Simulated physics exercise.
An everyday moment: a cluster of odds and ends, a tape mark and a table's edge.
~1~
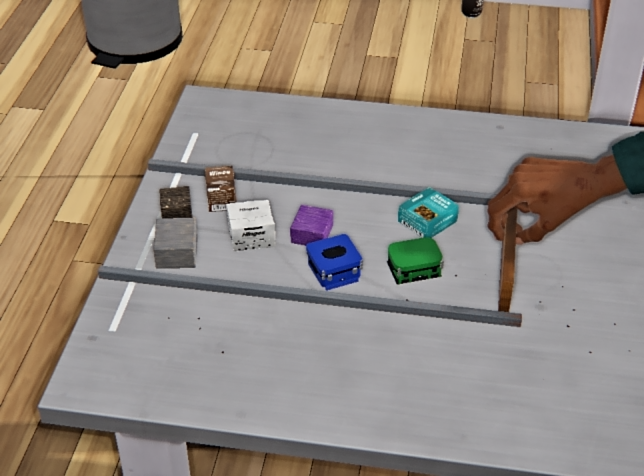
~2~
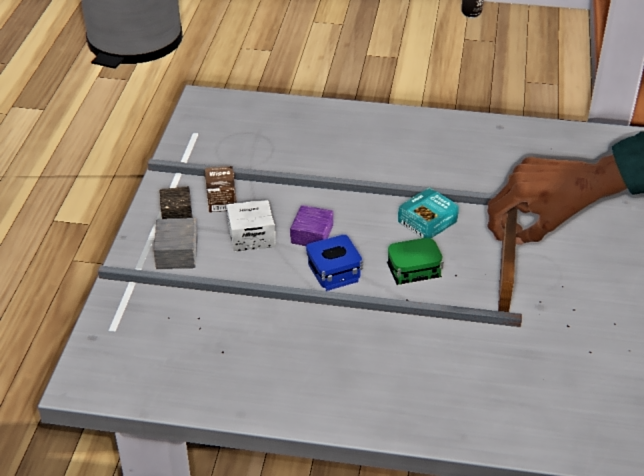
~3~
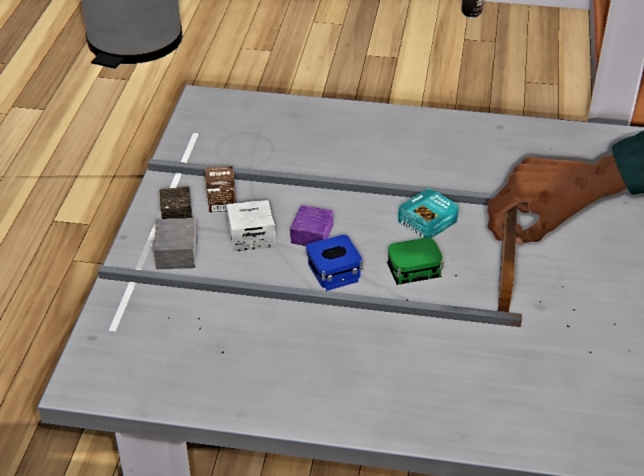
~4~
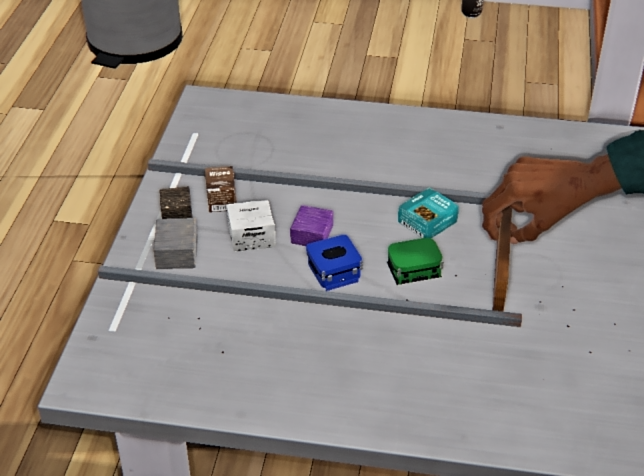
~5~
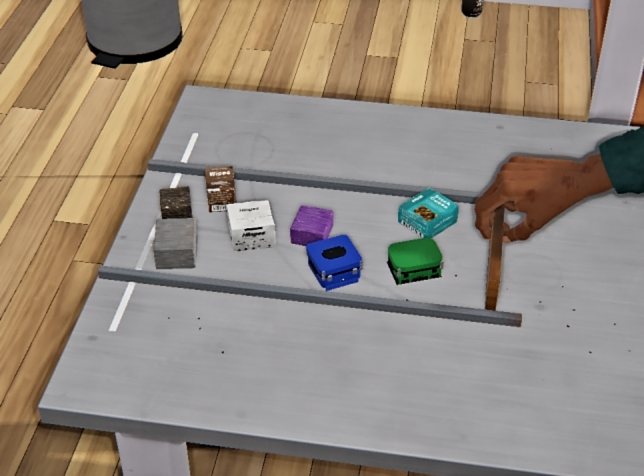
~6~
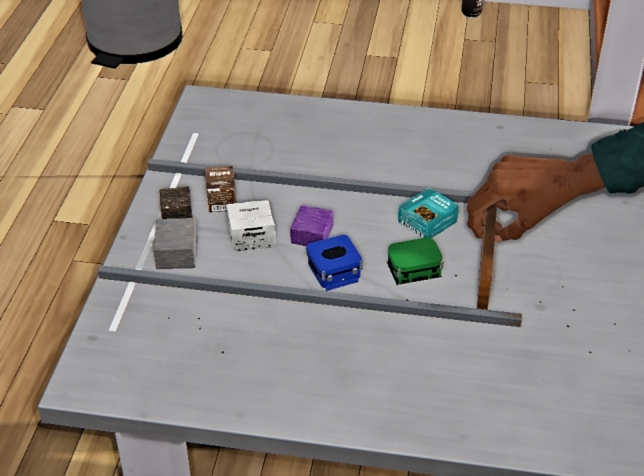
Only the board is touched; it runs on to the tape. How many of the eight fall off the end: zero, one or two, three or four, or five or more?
Here the number that fall off is five or more.
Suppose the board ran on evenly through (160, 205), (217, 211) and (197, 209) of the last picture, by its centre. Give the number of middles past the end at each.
It would be 5, 1 and 2.
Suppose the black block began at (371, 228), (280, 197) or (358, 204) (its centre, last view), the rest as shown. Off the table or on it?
The black block remains up; comes down; is lost.
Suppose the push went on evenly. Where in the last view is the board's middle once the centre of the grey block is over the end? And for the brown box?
About (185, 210), and (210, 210) for the other.
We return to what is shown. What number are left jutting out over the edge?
That would be 3.
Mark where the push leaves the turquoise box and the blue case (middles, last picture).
The turquoise box at (150, 184), the blue case at (120, 249).
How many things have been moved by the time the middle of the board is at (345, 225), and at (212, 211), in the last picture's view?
By then 5, and 8.
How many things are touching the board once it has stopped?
In contact: 3.
Soon after, none off yet; black block at rest near (176, 206); grey block at rest near (176, 243); brown box at rest near (221, 189).
In the end, the number that fall off is five or more; gone, purple block, white box, brown box, grey block and black block.
